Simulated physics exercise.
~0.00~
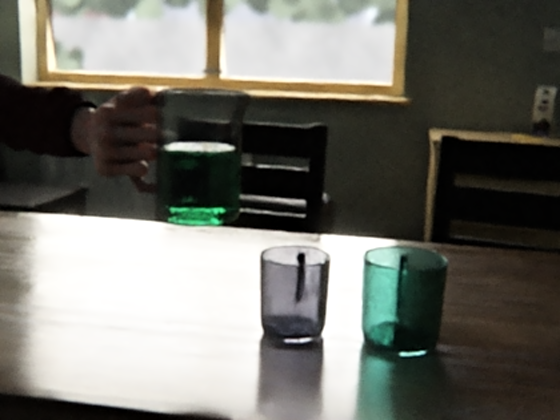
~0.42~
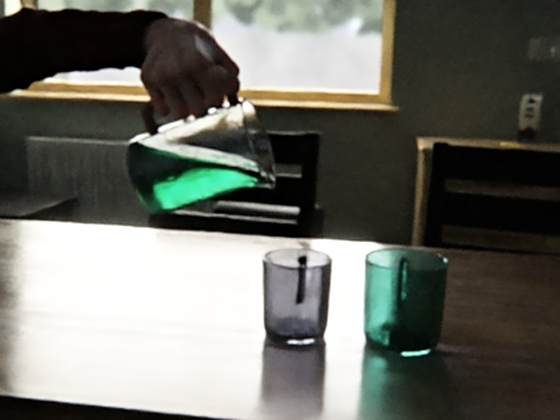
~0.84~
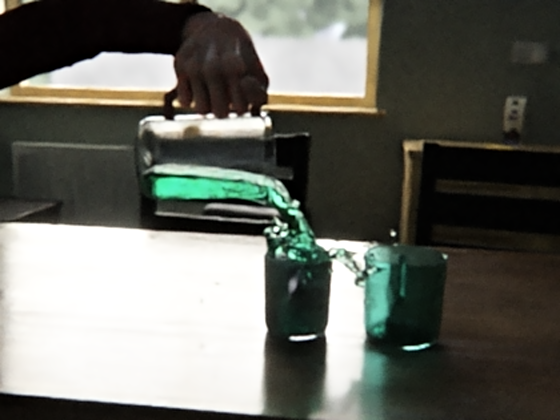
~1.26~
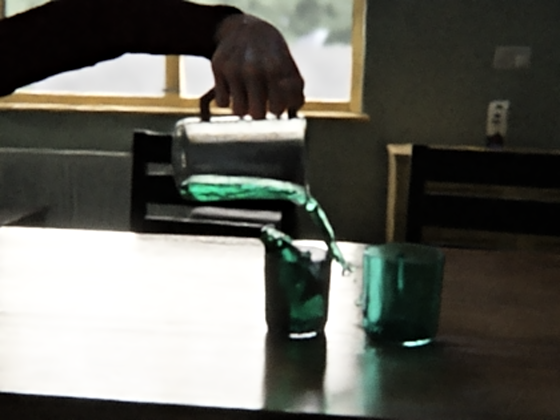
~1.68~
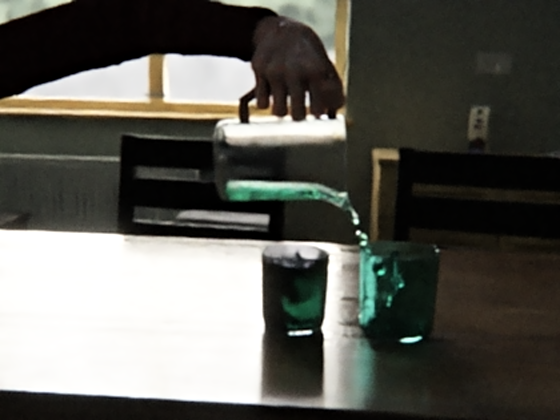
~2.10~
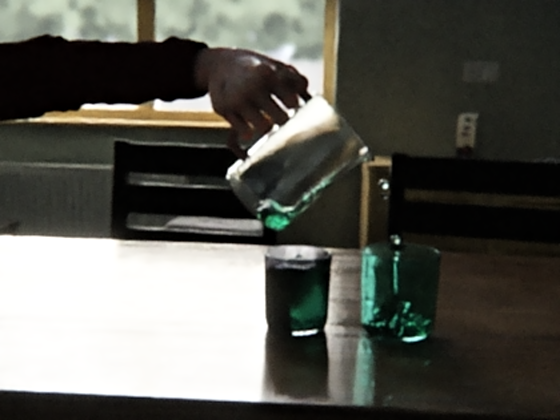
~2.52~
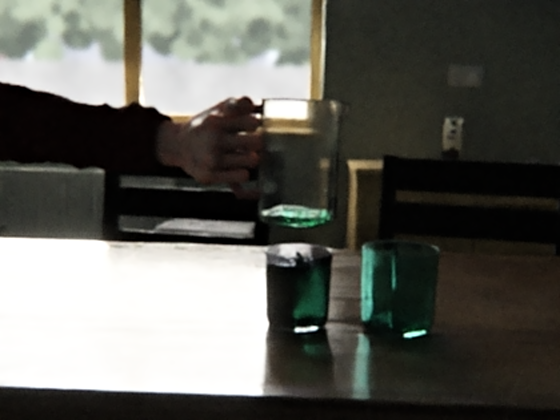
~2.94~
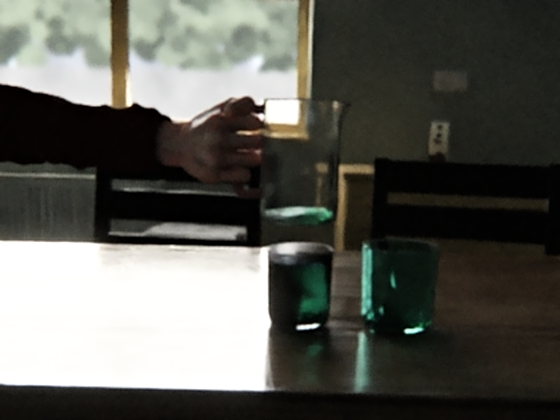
A hand tips a jug, pours green liquid into two mugs, then rights it.
